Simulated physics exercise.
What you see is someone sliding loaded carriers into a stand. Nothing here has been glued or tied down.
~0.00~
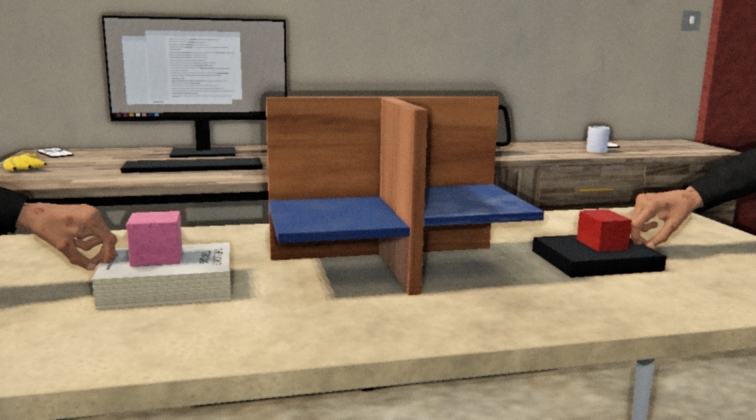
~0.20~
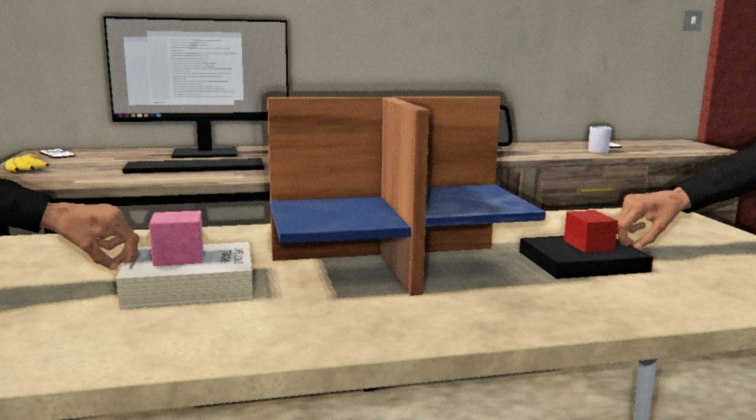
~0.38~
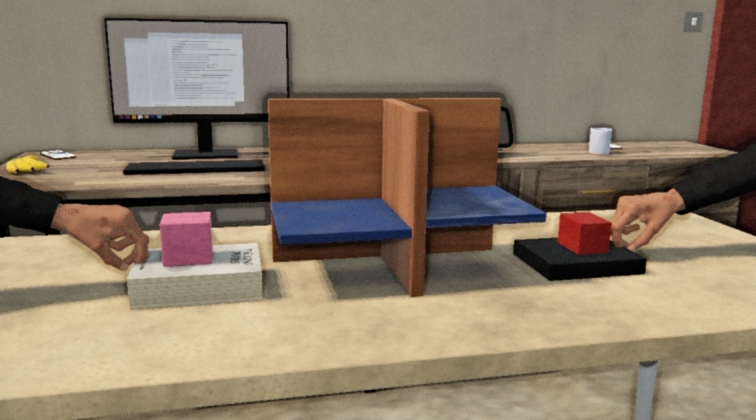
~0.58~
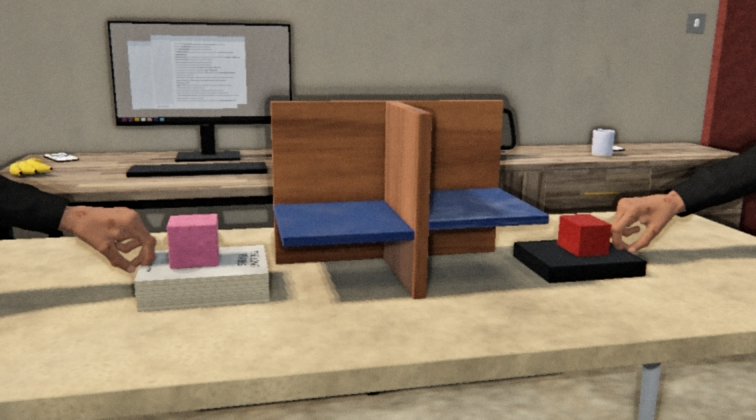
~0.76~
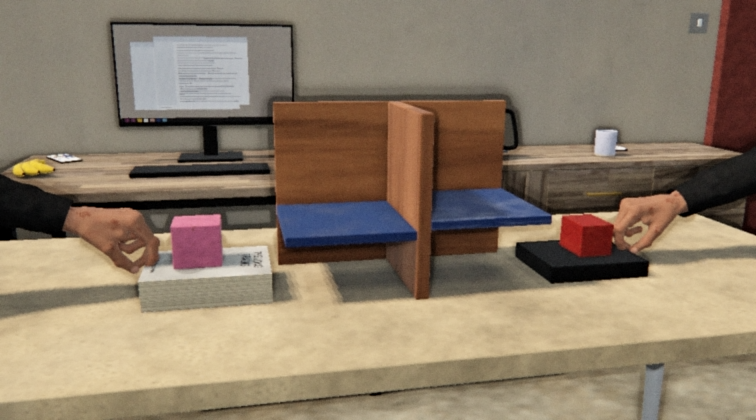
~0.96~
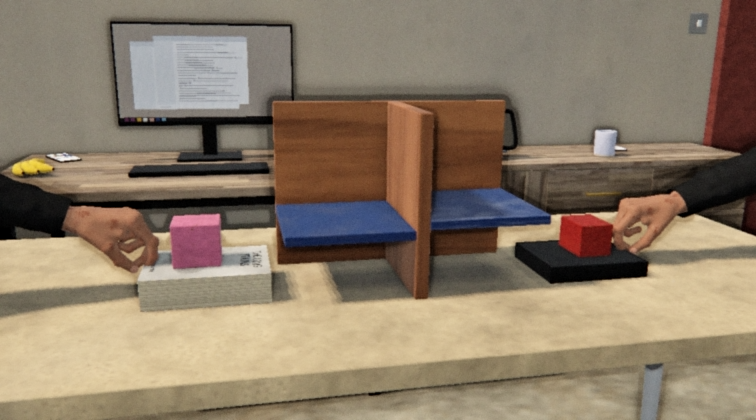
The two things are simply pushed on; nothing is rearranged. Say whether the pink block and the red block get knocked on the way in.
My prediction: Pink block: Blocked; red block: Through.
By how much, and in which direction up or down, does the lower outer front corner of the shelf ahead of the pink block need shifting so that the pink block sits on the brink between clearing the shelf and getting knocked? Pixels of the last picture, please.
Shift: 12 px, direction up.
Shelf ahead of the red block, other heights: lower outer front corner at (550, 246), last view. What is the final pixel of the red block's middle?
End point: About (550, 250).
By 2.08 s, pink block riding along near (253, 239); red block riding along near (527, 239).
By 3.08 s, pink block tilted by 18° near (259, 238); red block riding along near (479, 241).
By 3.26 s, pink block on its side near (248, 261); red block riding along near (479, 241).
When it is over (4.0 s), the pink block strikes the shelf, near (234, 268); the red block clears the shelf, near (479, 241).
